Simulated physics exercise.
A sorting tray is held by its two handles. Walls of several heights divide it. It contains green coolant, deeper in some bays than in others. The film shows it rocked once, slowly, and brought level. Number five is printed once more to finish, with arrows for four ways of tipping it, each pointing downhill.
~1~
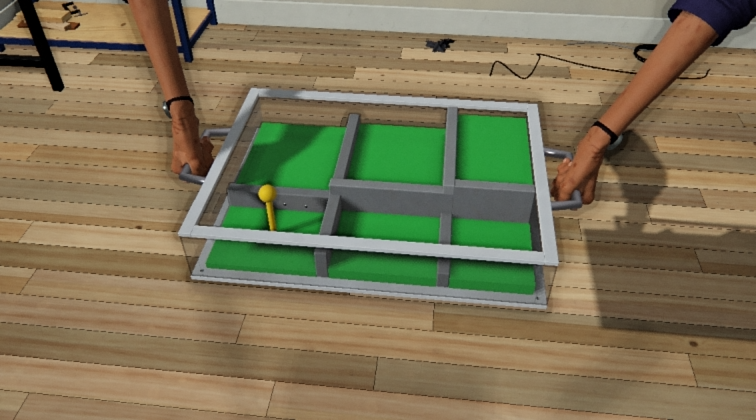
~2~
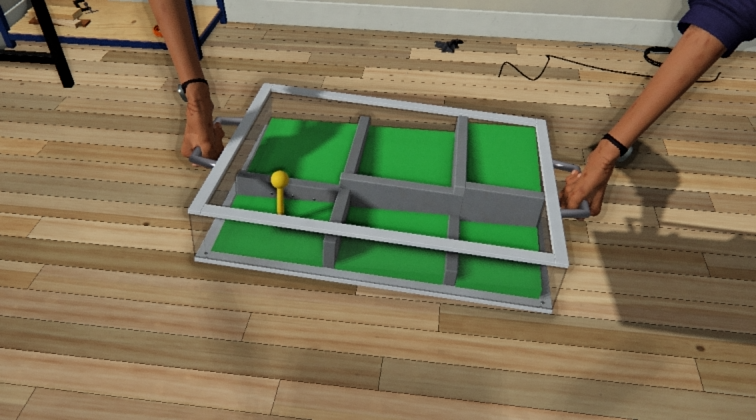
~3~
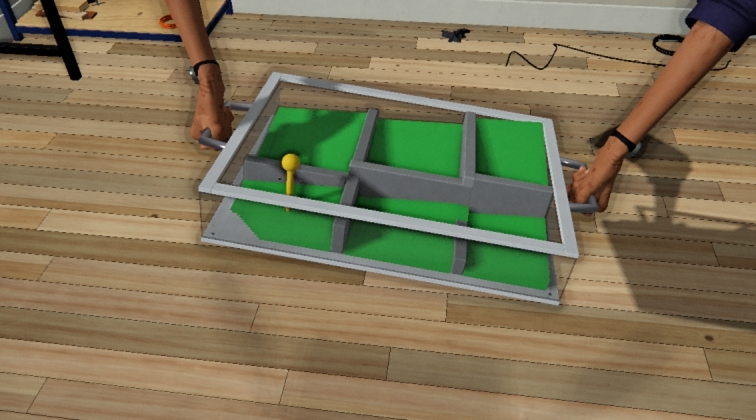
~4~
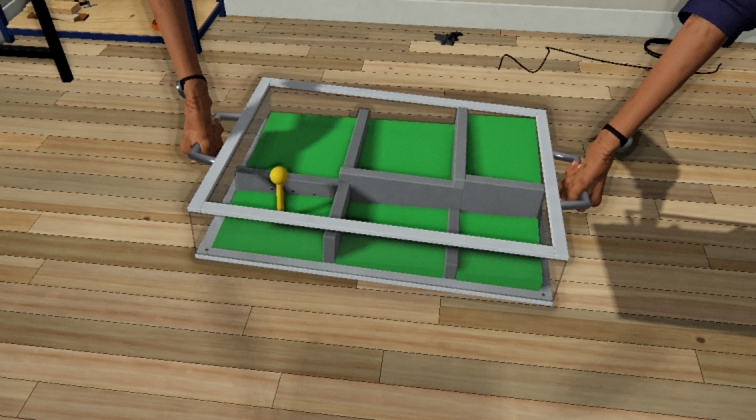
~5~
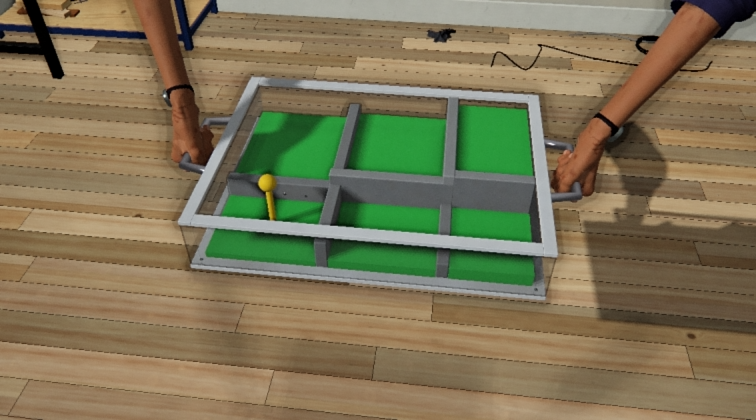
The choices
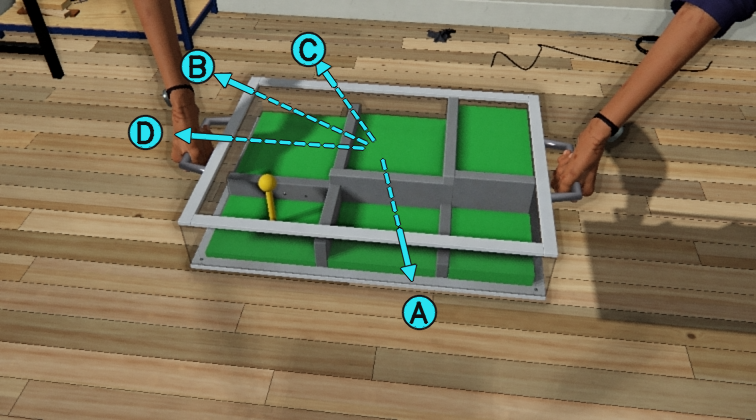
At first, two hands hold a clear-sided tray of green liquid level by its side handles, with gray walls dividing it and a yellow peg standing at left. The hands tilt it modestly down toward the back right, and the liquid shifts inside. Then they rock it back until it sits level again.
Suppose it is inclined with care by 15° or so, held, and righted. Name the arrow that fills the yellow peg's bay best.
A is best.
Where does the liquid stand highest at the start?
That is the back right bay.
In cyan, A ends at (410, 275); B ends at (219, 76); C ends at (318, 63); D ends at (180, 134).
With A, about 12 % of the liquid ends in the peg's bay; almost none goes over the rim.
With B, about 5 % of the liquid ends in the peg's bay; almost none goes over the rim.
With C, about 5 % of the liquid ends in the peg's bay; about 4 % goes over the rim.
With D, about 5 % of the liquid ends in the peg's bay; nothing spills.
